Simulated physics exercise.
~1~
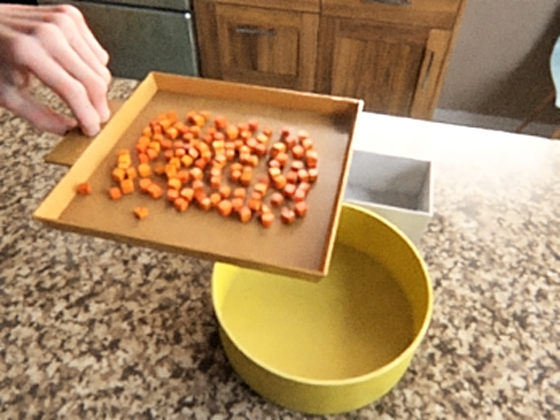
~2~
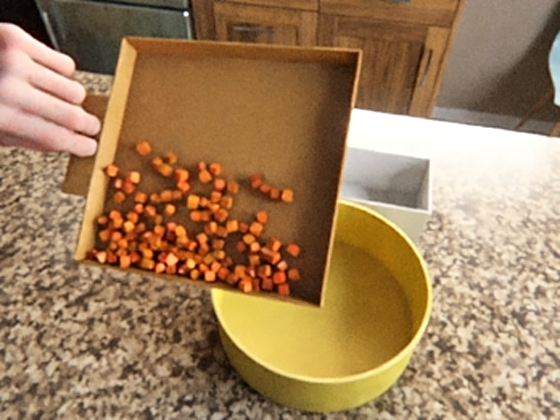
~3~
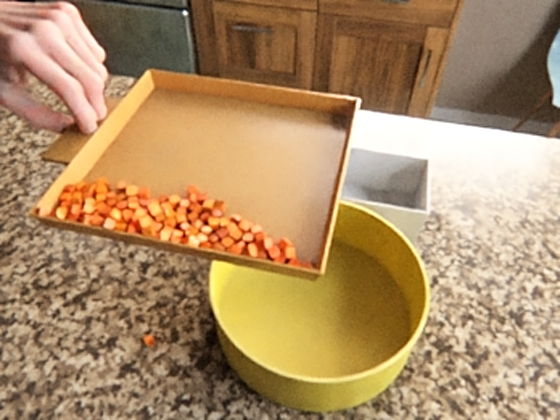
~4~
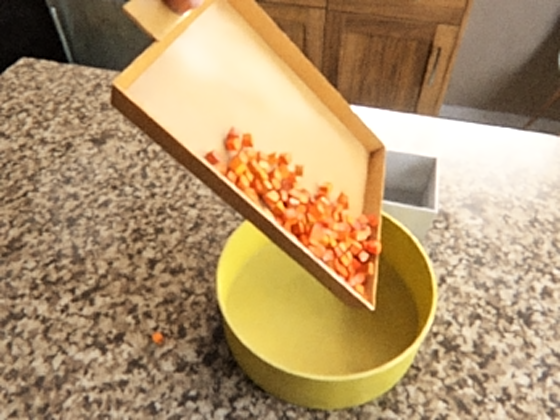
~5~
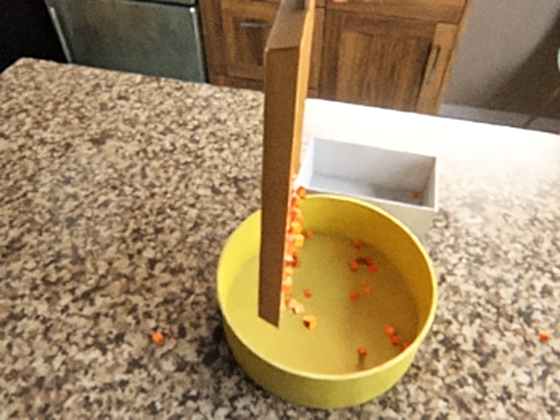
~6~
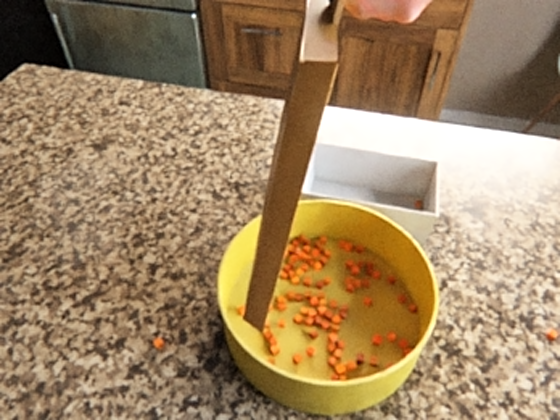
A hand tilted a tray of diced carrots over a speckled counter, levelled it, then tipped it steeply to the right, pouring nearly all the cubes into a yellow pot beside a white tin, while a few ended up on the counter.
